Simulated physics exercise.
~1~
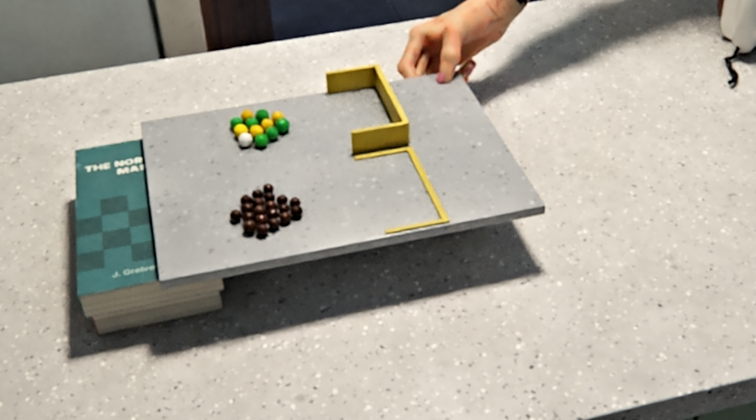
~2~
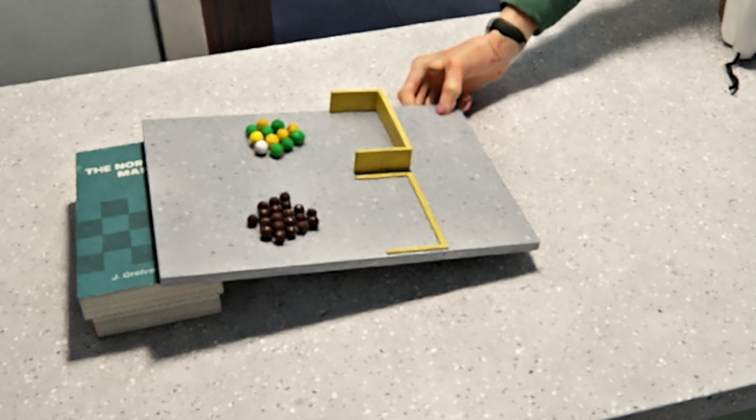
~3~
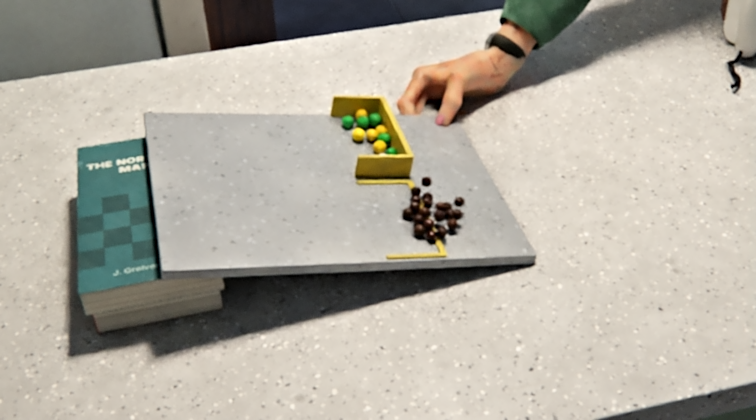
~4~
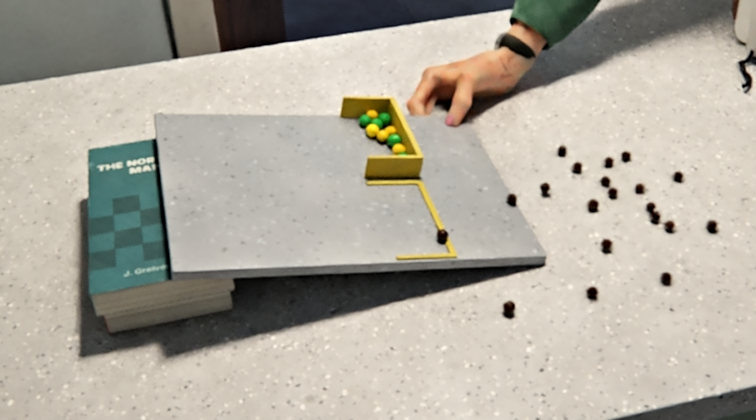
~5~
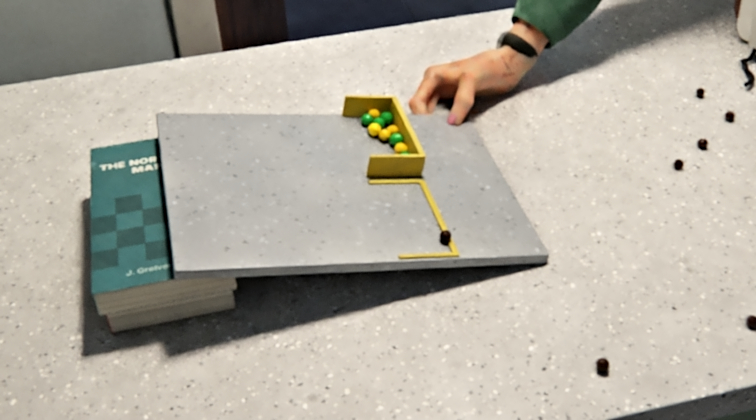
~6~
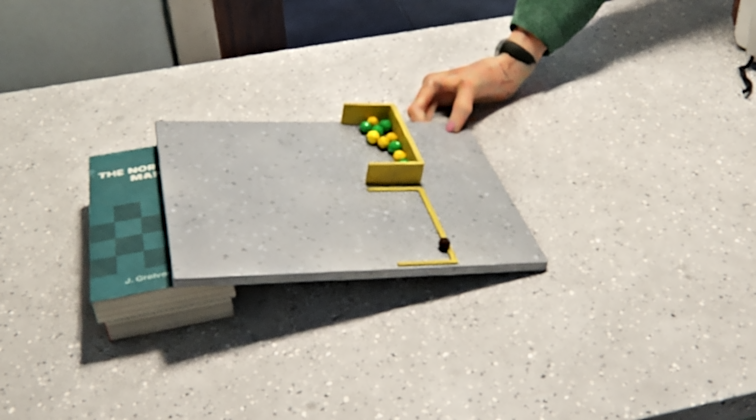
At the start, a grey board rests on a thick green book at its left end, while a hand supports the other end, with a heap of green, yellow and white balls behind a heap of small dark brown pieces. The hand lowers its end, tilting the board down to the right, and both heaps begin to slide. The colourful balls run into the tall yellow fence at the back and bunch up. The brown pieces reach the low yellow strip in front, spill over it and scatter across the speckled counter. Finally, the balls stay penned, and one brown piece remains at the strip.
